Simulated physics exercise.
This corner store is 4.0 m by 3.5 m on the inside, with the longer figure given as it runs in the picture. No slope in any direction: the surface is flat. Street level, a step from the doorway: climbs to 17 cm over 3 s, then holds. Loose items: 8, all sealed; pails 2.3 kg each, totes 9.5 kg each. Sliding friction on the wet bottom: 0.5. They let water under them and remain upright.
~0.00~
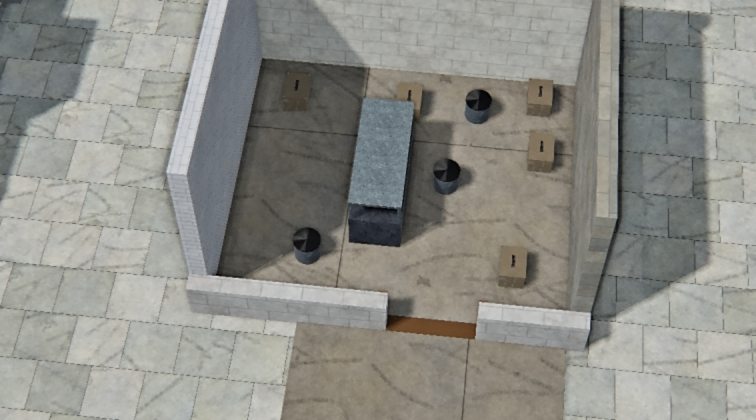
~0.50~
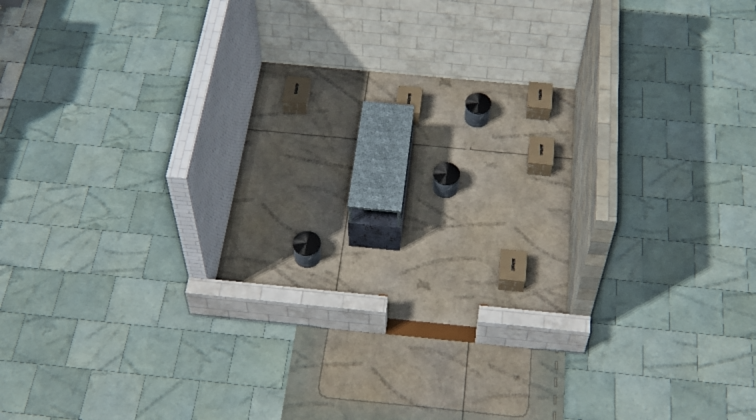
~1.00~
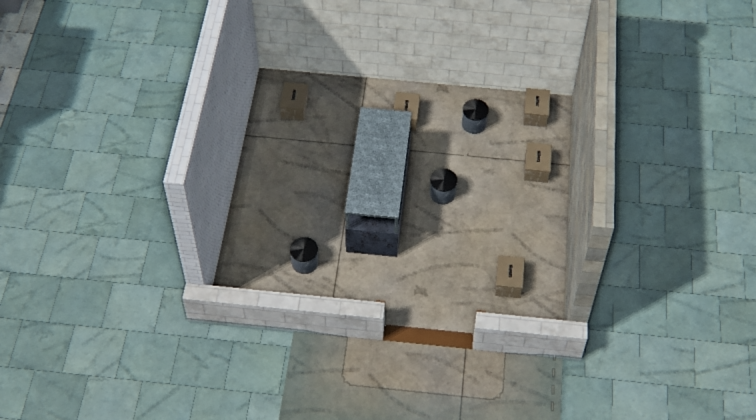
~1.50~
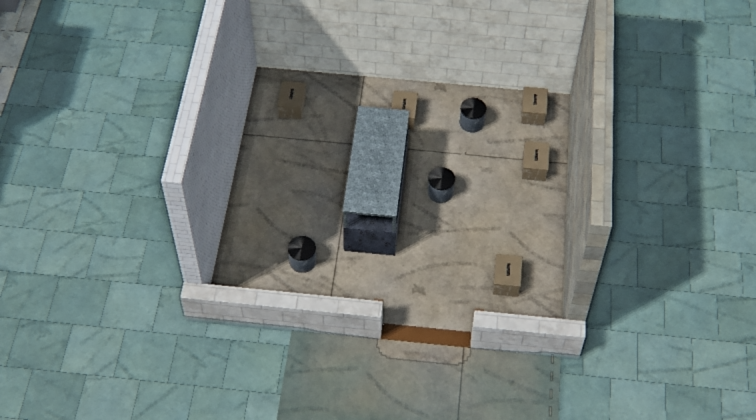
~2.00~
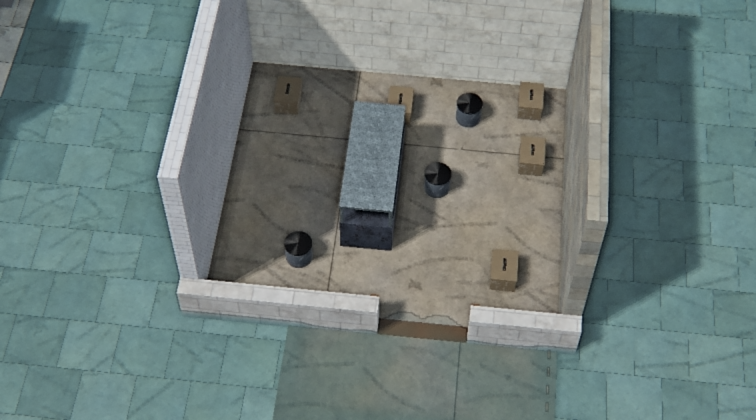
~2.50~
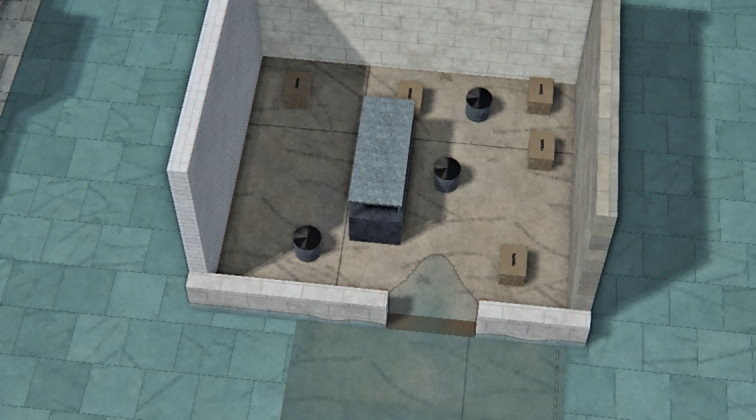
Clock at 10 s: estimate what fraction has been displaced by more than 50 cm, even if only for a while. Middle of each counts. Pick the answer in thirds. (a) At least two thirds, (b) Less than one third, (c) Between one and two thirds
Between one and two thirds.
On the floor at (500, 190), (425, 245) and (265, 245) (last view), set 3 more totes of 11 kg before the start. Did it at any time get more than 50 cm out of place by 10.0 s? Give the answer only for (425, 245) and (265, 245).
Order as asked - beyond the cutoff and inside the cutoff.
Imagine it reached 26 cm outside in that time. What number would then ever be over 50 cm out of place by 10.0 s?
So the tally would be 7.
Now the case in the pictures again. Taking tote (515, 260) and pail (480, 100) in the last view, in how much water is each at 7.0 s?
Some 4 cm at the first, some 9 cm at the second.
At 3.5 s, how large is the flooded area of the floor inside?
My estimate is roughly 2.5 m2.
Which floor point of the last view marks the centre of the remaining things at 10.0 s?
Close to (416, 163).
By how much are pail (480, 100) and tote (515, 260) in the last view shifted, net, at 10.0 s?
The first is 60 cm from its start, the second 0 cm.
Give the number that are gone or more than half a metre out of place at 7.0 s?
2 in all.
After 3.5 s 0 of 8 are over 50 cm from their spots; 0 afloat.
After 4.5 s 1 of 8 are over 50 cm from their spots; 0 afloat.
After 7.0 s 2 of 8 are over 50 cm from their spots; 4 afloat.
After 10.0 s 4 of 8 are over 50 cm from their spots, and 4 have been at some point; 4 afloat.
